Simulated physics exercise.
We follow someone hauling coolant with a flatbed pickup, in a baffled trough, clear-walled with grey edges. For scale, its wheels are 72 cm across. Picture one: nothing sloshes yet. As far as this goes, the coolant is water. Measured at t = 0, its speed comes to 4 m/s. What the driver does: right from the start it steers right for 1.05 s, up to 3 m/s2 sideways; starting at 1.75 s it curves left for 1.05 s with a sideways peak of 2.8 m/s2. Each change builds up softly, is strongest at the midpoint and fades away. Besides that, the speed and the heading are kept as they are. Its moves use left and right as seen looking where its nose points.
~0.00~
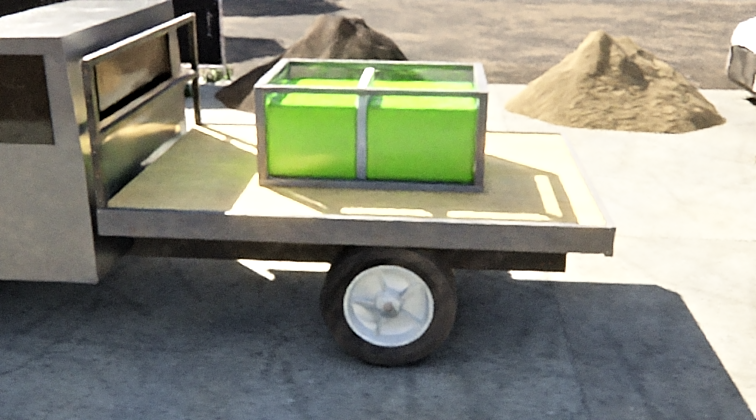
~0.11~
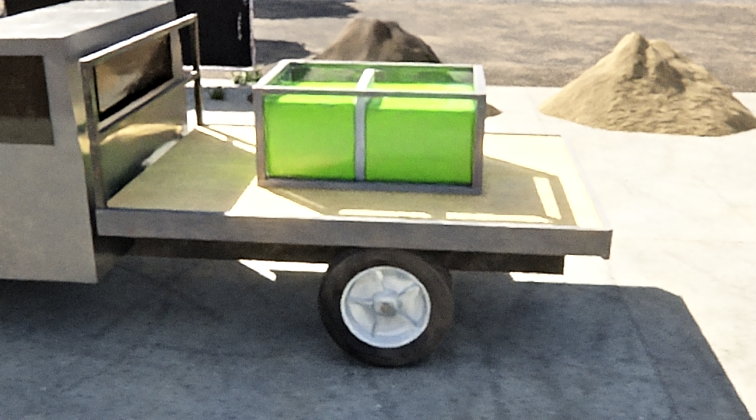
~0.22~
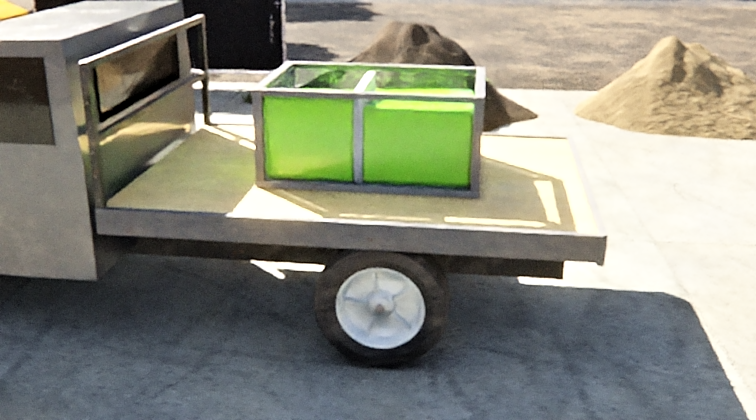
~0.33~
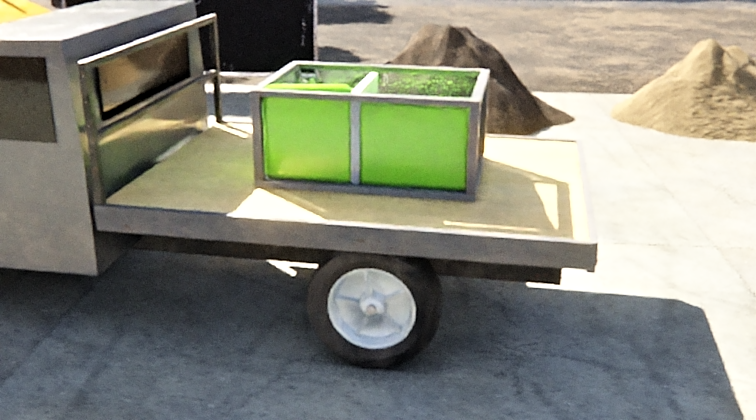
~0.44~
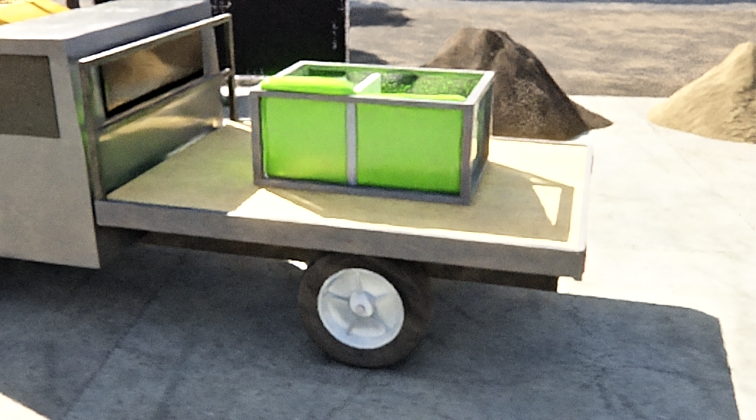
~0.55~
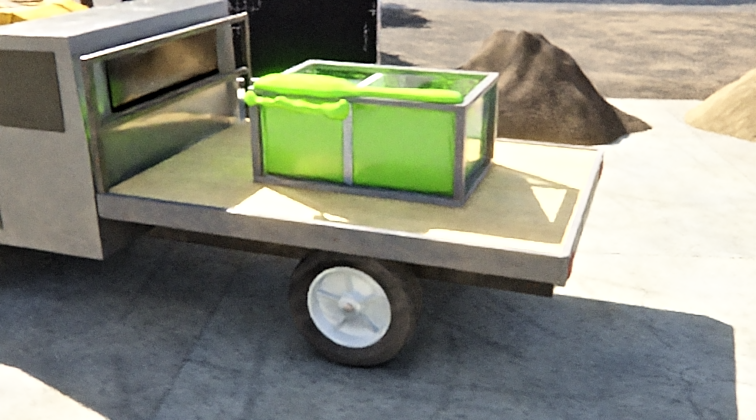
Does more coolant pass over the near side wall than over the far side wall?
No, more goes over the far side wall.
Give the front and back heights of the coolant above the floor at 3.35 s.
About 38 cm in front, about 36 cm behind.
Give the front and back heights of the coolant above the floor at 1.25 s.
Front: 40 cm; back: 42 cm.
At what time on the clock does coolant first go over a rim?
I'd put it close to 0.8 seconds.
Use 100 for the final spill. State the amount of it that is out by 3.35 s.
About 100 percent, give or take.
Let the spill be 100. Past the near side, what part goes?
Close to 40 per cent goes that way.
By 1.25 s it stands 41 cm high behind and 40 cm in front; 5 per cent has gone over the near side.
By 2.25 s it stands 43 cm high behind and 38 cm in front; 5 per cent has gone over the near side, a little elsewhere.
By 3.35 s it stands 35 cm high behind and 38 cm in front; 14 per cent has gone over the far side and the near side, a little elsewhere.
By 5.78 s 14 per cent has gone over the far side and the near side, a little elsewhere; the near side has passed 6 per cent and the far side 8.
